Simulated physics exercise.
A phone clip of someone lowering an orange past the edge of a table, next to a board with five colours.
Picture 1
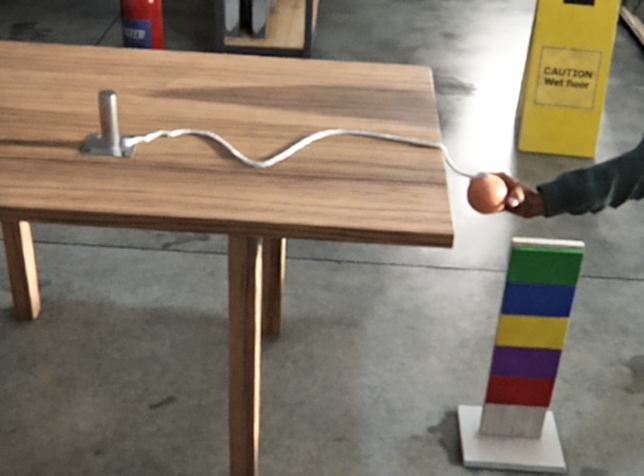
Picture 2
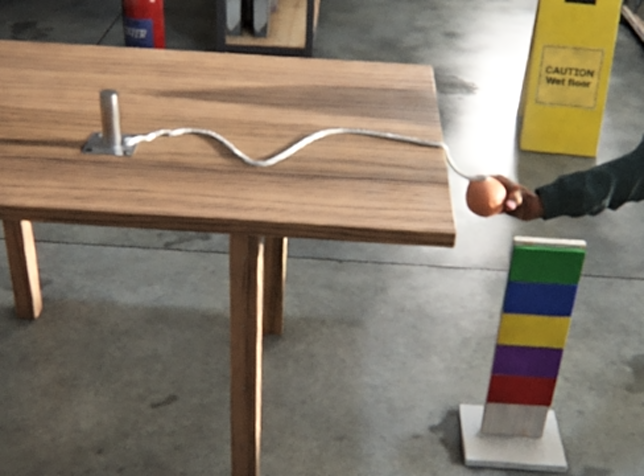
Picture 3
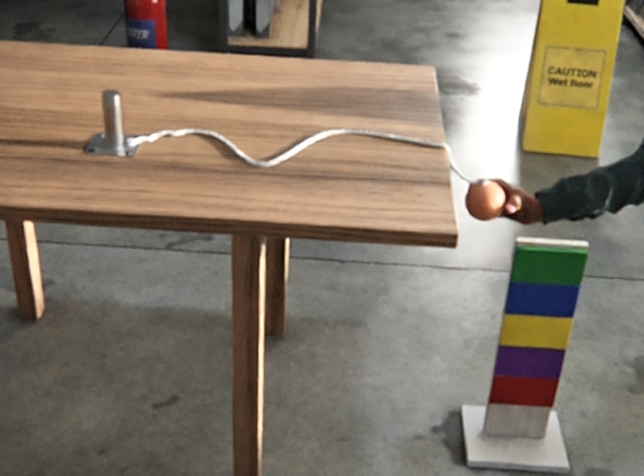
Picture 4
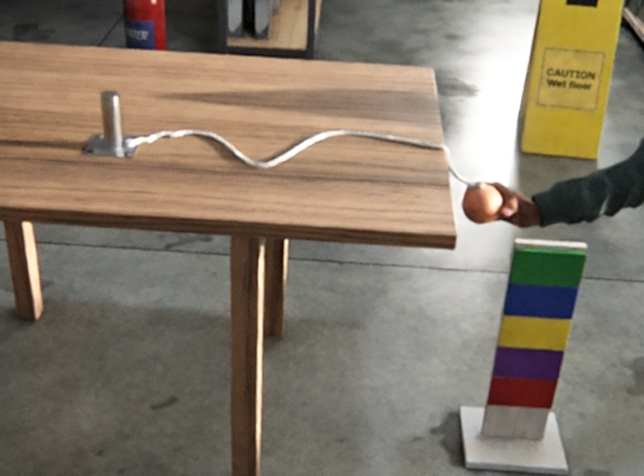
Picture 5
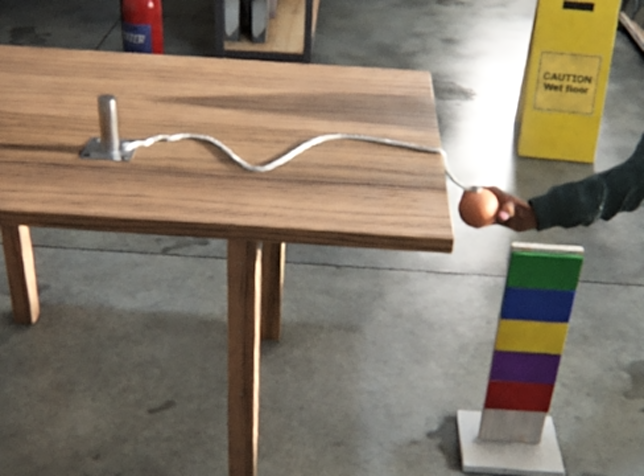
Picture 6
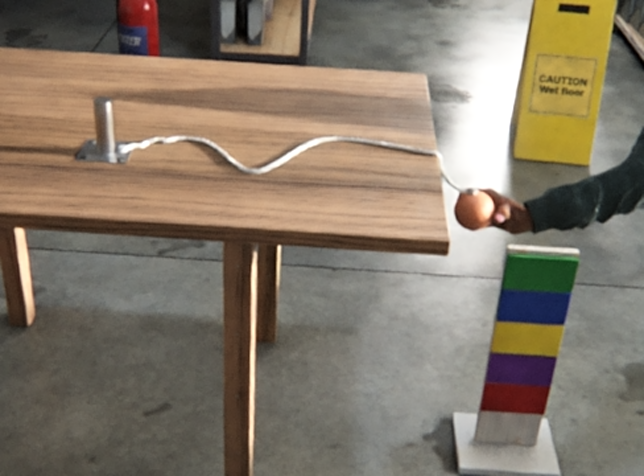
Beyond the table's right edge, a hand holds a corded orange ball nearly still.
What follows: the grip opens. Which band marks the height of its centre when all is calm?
Its centre hangs level with the blue band.
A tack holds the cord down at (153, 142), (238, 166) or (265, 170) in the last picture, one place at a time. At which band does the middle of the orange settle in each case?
Taking them in turn: Blue; green; green.
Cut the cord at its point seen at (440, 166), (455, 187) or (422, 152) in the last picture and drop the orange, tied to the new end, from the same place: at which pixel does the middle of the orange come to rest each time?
The places are (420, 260), (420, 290) and (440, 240).
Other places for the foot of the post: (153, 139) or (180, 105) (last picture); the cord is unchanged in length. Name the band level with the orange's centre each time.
It would be yellow; yellow.
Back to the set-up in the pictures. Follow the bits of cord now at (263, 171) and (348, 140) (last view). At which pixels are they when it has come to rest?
About (313, 157), and the other about (435, 162).
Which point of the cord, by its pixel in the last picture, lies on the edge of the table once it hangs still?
It lies at about (355, 140).
Soon after, orange near (387, 294); level with blue.
After that, orange near (421, 307); level with blue.
In the end, orange near (429, 308); level with blue. Its middle rests at the blue band.
